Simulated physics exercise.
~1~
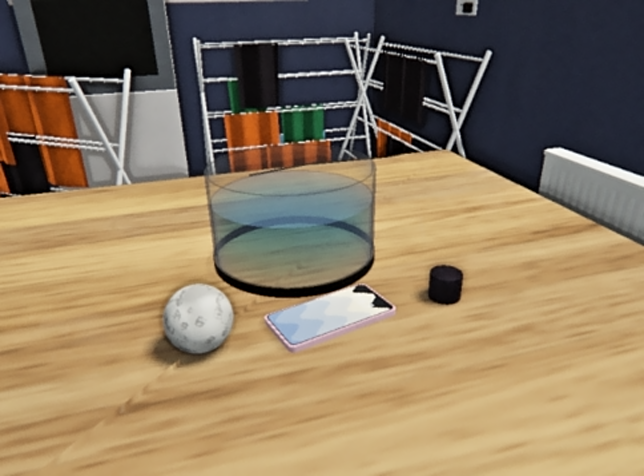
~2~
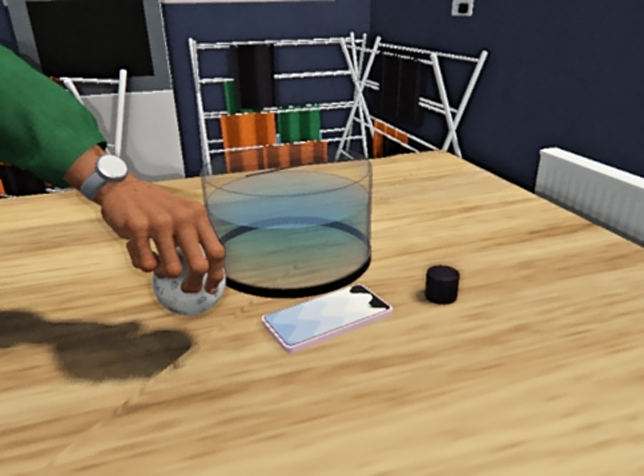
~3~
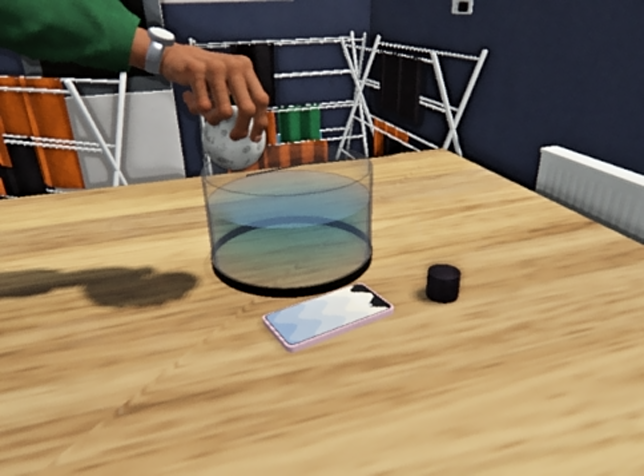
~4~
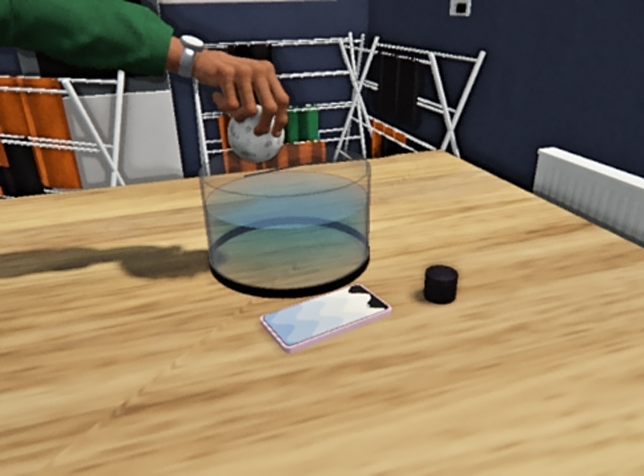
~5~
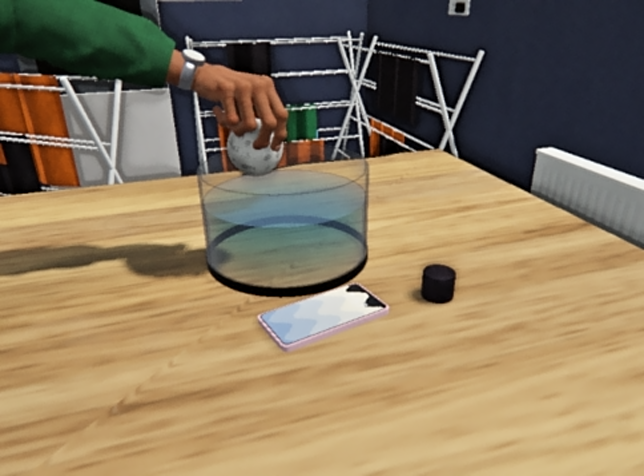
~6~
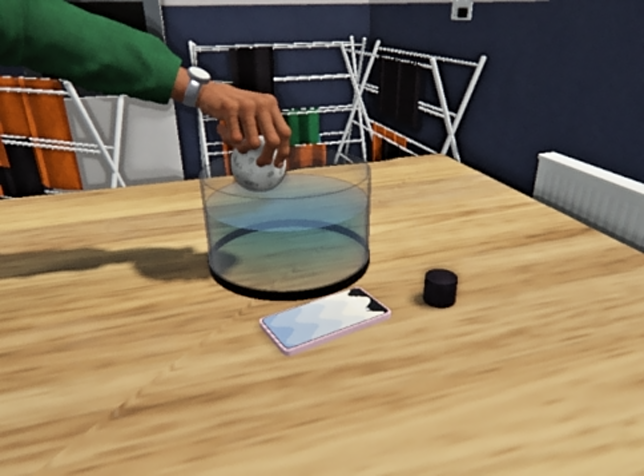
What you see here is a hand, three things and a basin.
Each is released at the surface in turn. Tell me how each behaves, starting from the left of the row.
The left one stays afloat, the middle one drops down, the right one drops down.
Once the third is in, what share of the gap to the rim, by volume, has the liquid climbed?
About 12 in a hundred.
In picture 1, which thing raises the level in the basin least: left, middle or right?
It is the right-hand piece.
Next, the tennis ball rides on the surface.
After that, the phone sinks.
Finally, the iron weight sinks; afloat, tennis ball.
